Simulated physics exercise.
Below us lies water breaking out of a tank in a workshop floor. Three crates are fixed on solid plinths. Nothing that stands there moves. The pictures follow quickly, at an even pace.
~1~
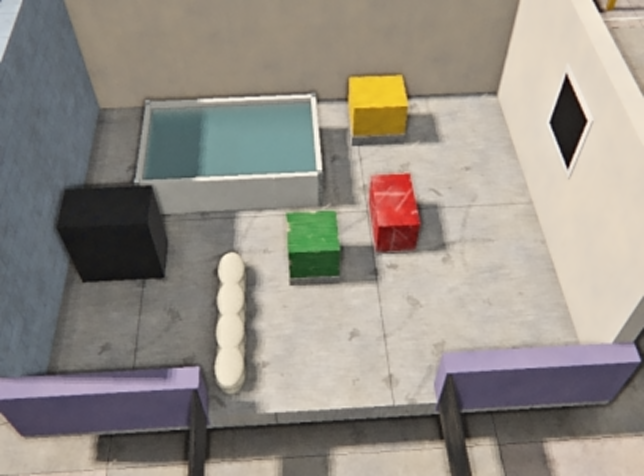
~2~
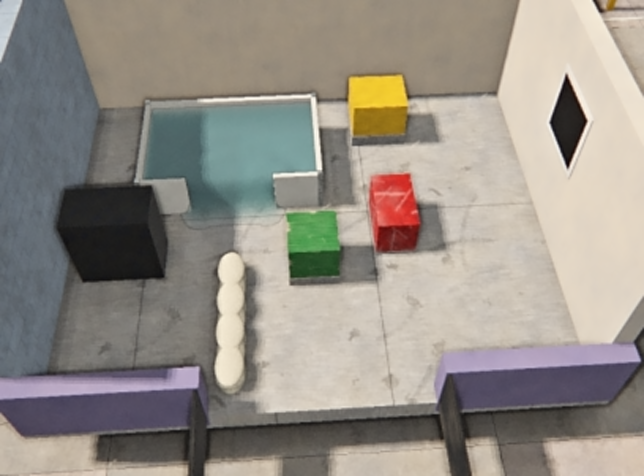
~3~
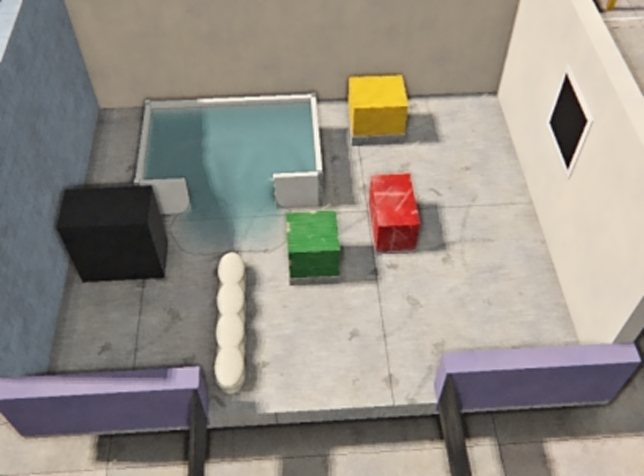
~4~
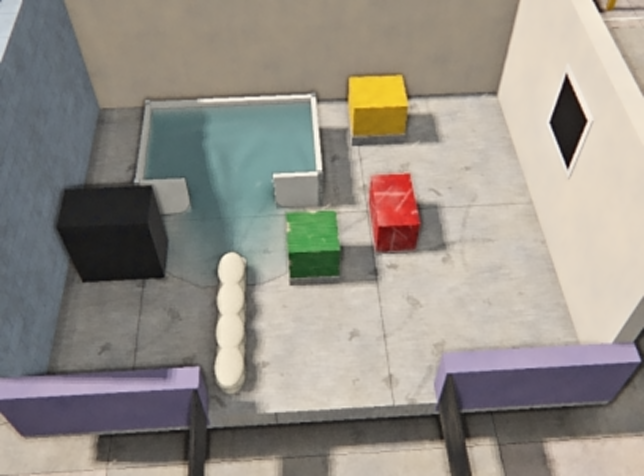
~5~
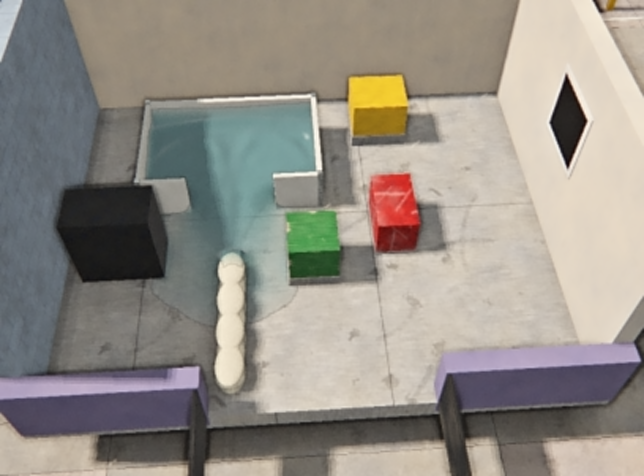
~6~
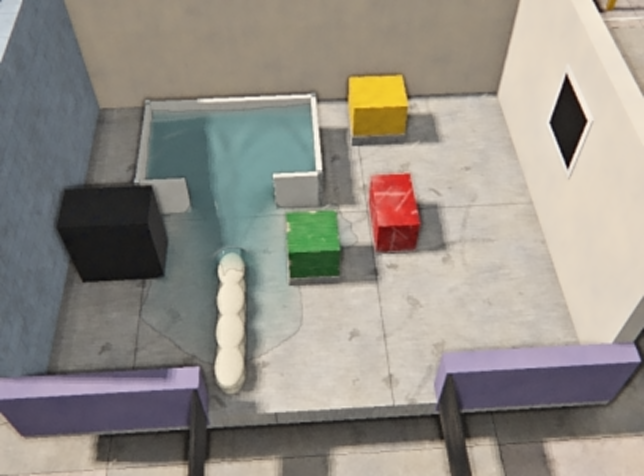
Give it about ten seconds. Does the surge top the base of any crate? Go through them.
In the end: The red crate is soaked; the green crate is soaked; the yellow crate keeps dry.
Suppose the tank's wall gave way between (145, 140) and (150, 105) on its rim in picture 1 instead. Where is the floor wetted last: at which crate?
The crate marked red.
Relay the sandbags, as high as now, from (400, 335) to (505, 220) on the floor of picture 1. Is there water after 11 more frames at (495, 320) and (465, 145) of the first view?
One after the other: Not flooded, free of water.
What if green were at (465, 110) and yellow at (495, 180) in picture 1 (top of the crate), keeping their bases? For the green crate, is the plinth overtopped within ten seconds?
The green one escapes it.
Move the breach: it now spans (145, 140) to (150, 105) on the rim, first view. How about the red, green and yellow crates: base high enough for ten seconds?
My reading: The red one gets wet; the green one escapes it; the yellow one is safe.
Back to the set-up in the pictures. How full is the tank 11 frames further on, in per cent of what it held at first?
About 52 per cent.
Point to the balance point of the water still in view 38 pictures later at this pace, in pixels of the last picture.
Close to (207, 239).
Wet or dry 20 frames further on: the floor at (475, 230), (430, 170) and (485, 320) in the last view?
As listed: Free of water, no water, clear.
A moment on, water covers 30 % of the floor; the red crate water round its plinth, the green crate water round its plinth, the yellow crate not reached.
Next, water covers 35 % of the floor; the red crate water round its plinth, the green crate water round its plinth, the yellow crate not reached.
Then, water covers 45 % of the floor; the red crate water round its plinth, the green crate water round its plinth, the yellow crate water round its plinth.
Later, water covers 60 % of the floor; the red crate water round its plinth, the green crate water round its plinth, the yellow crate water round its plinth.
In the end, water covers 70 % of the floor; the red crate was topped, the green crate was topped, the yellow crate stayed above the water.
